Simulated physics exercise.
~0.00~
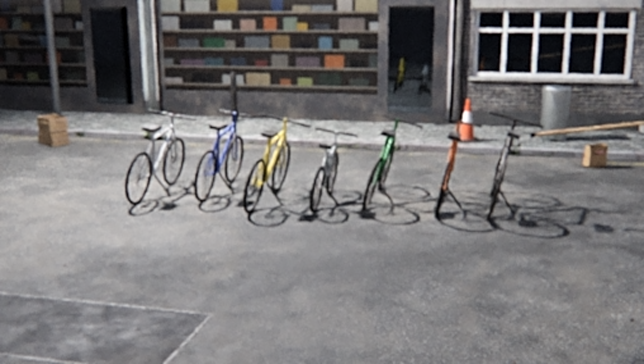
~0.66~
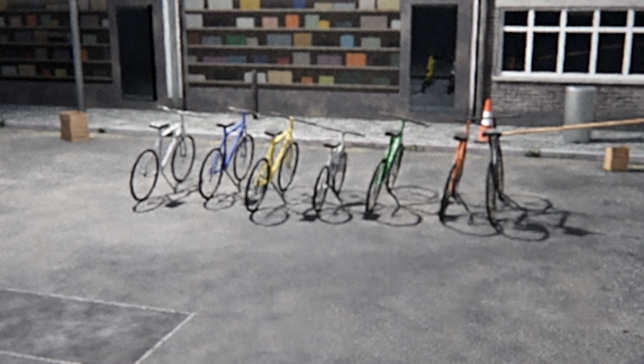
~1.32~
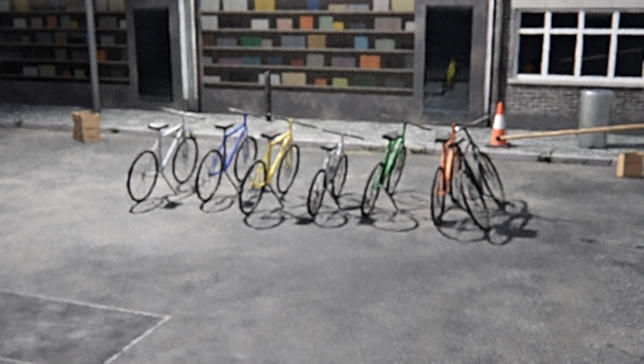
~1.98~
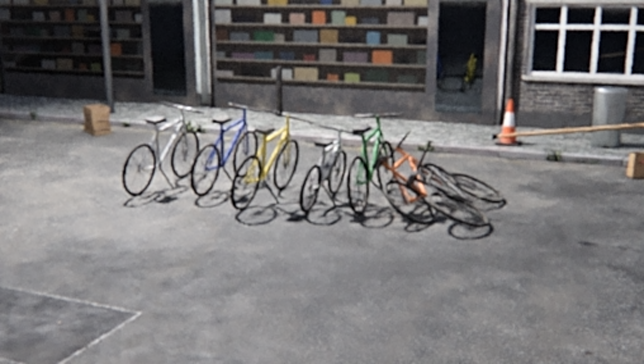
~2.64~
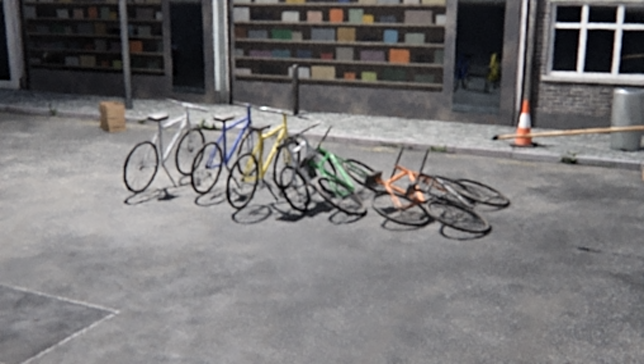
Row of seven parked bicycles toppling from the right, the dark end bike, orange and green falling leftward, three left standing.
